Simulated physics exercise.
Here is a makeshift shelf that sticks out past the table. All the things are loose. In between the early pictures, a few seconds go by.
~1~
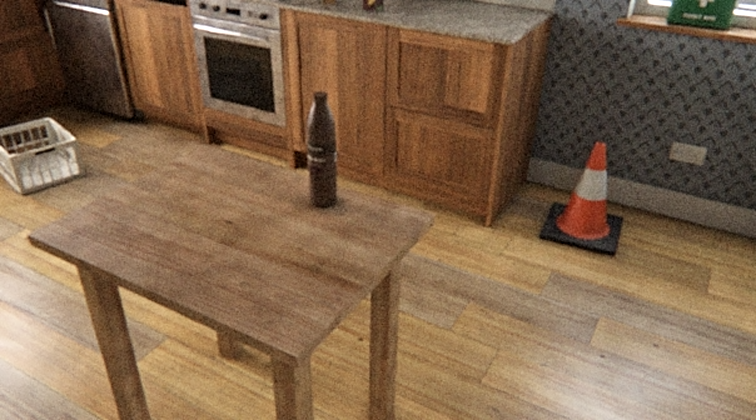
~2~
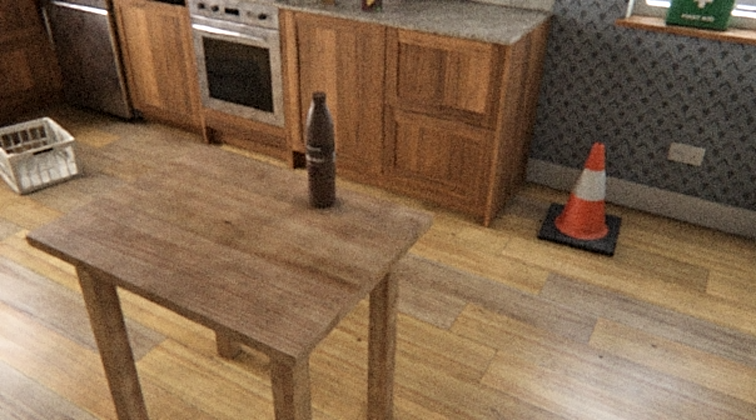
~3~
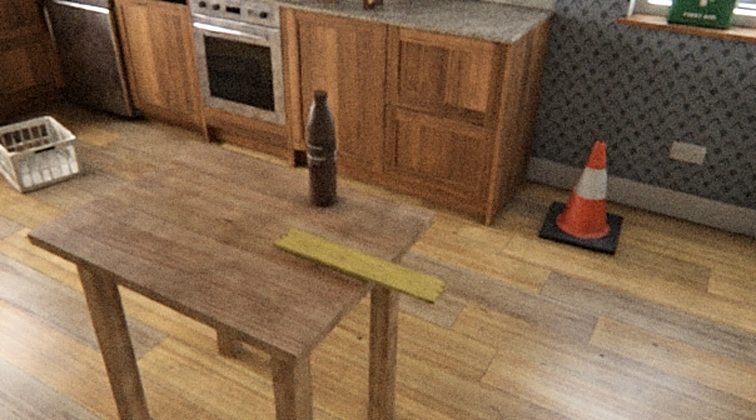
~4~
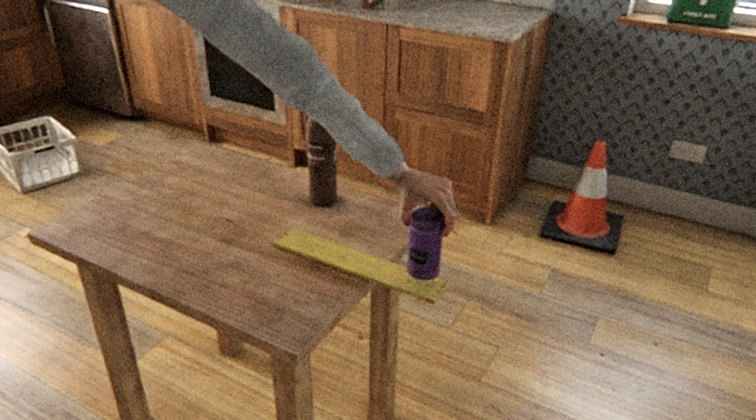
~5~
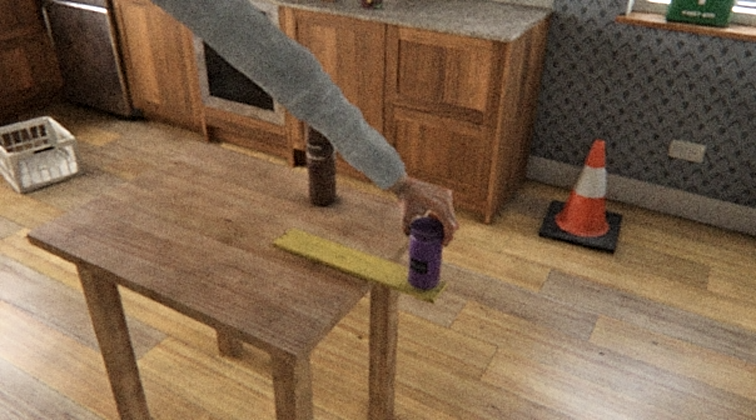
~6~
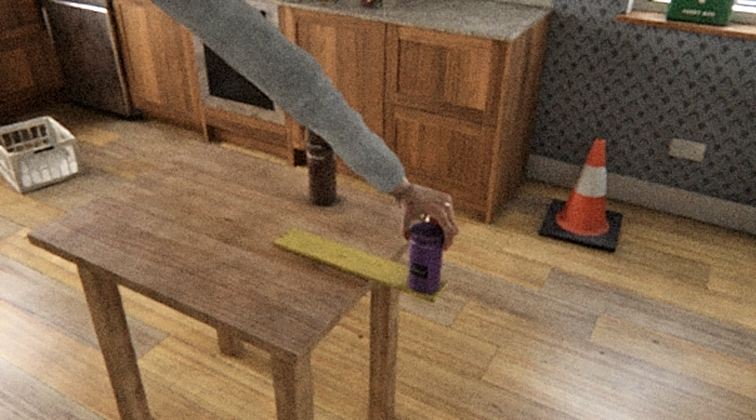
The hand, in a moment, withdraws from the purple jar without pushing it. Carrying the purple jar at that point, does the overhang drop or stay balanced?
The arrangement collapses.
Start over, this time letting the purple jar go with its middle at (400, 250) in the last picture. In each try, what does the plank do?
In that case it drops.
Then, 0.50 s on from there, purple jar and yellow plank now down on the floor or falling.
Then, 0.70 s on from there, things are still on the move.
In the end, down on the floor or falling, purple jar and yellow plank; brown bottle unmoved. The plank goes over.
